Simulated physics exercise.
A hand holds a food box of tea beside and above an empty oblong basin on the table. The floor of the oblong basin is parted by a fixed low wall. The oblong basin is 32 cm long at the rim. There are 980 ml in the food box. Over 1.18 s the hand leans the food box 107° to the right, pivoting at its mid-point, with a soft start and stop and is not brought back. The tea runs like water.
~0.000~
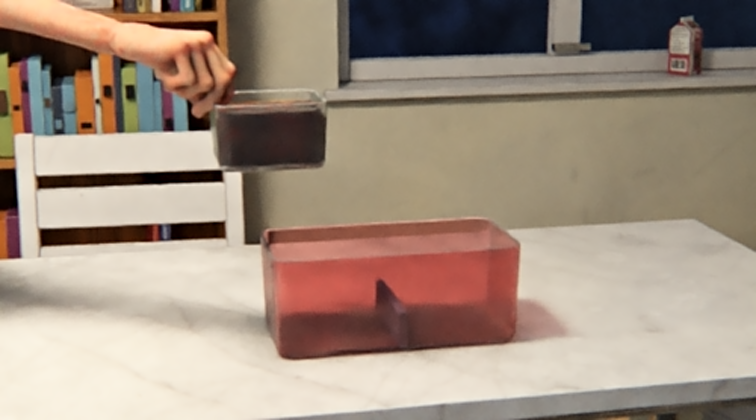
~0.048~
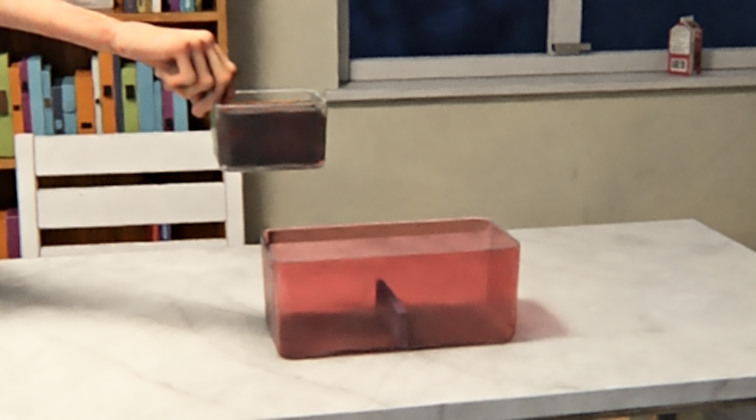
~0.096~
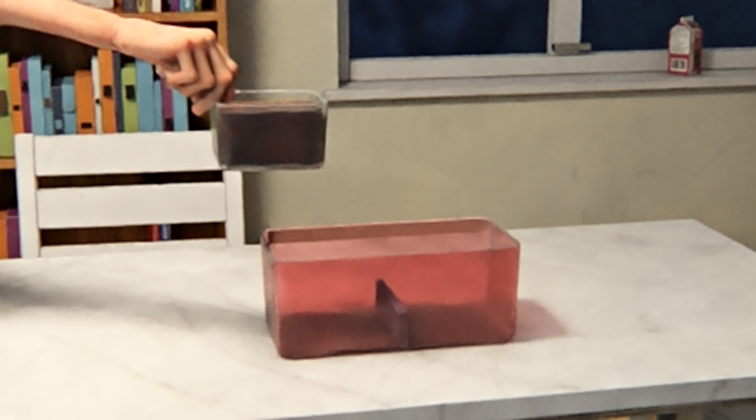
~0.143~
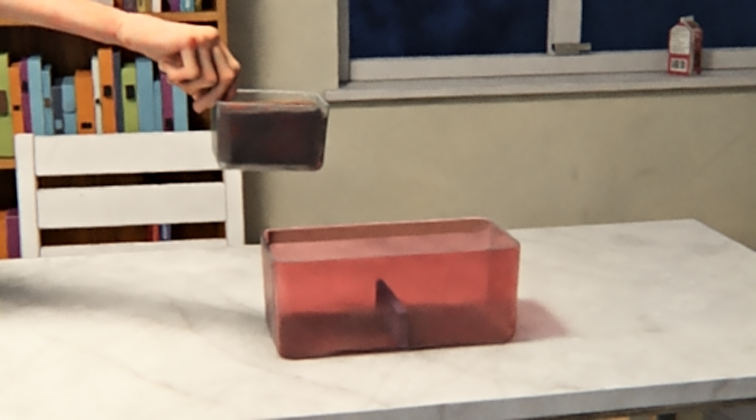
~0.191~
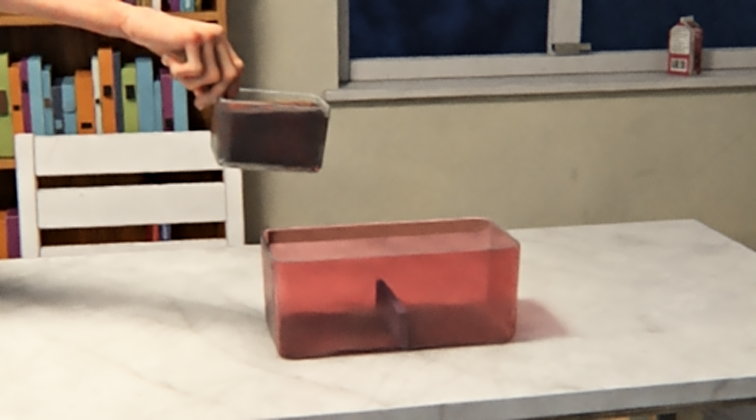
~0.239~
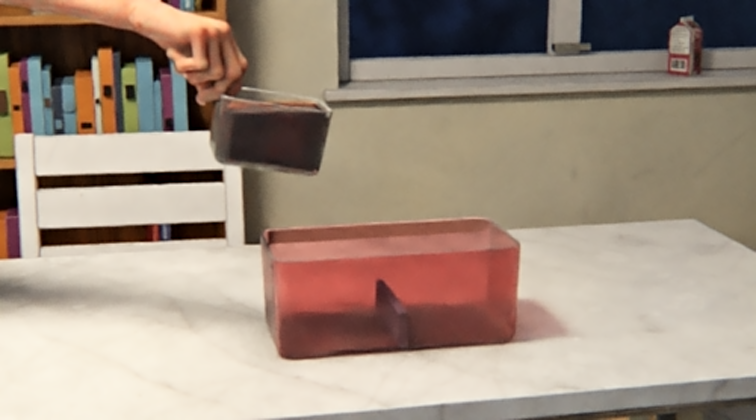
A hand held a small clear box of dark tea above and to the left of an empty, see-through red basin on a marble table, then slowly tilted it slightly to the right.
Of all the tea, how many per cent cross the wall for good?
The far part has some 50 per cent.
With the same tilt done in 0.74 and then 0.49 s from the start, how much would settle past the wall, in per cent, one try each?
In turn about 35 and 25 per cent.
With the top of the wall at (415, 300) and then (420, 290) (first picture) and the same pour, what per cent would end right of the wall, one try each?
First 15, then 5 per cent.
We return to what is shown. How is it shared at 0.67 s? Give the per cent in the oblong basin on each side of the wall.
Left about 6, right about 7.
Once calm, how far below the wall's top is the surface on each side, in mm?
Some 28 mm on the left and 26 mm on the right.
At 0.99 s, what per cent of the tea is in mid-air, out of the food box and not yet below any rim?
About 8 per cent.
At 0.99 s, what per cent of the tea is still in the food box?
Near 10 in a hundred.
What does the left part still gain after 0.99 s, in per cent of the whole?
About 18 per cent.
After 0.67 s the tilt is 65° and 56 per cent is still to pour, 6 is left of the wall and 7 right of it.
After 0.99 s the tilt is 100° and 11 per cent is still to pour, 31 is left of the wall and 50 right of it.
After 1.32 s the tilt is 107° and 0 per cent is still to pour, 47 is left of the wall and 50 right of it.
After 1.68 s the tilt is 107° and 0 per cent is still to pour, 49 is left of the wall and 50 right of it.
In the end 49 per cent lies left of the wall, 50 right of it and 1 outside.
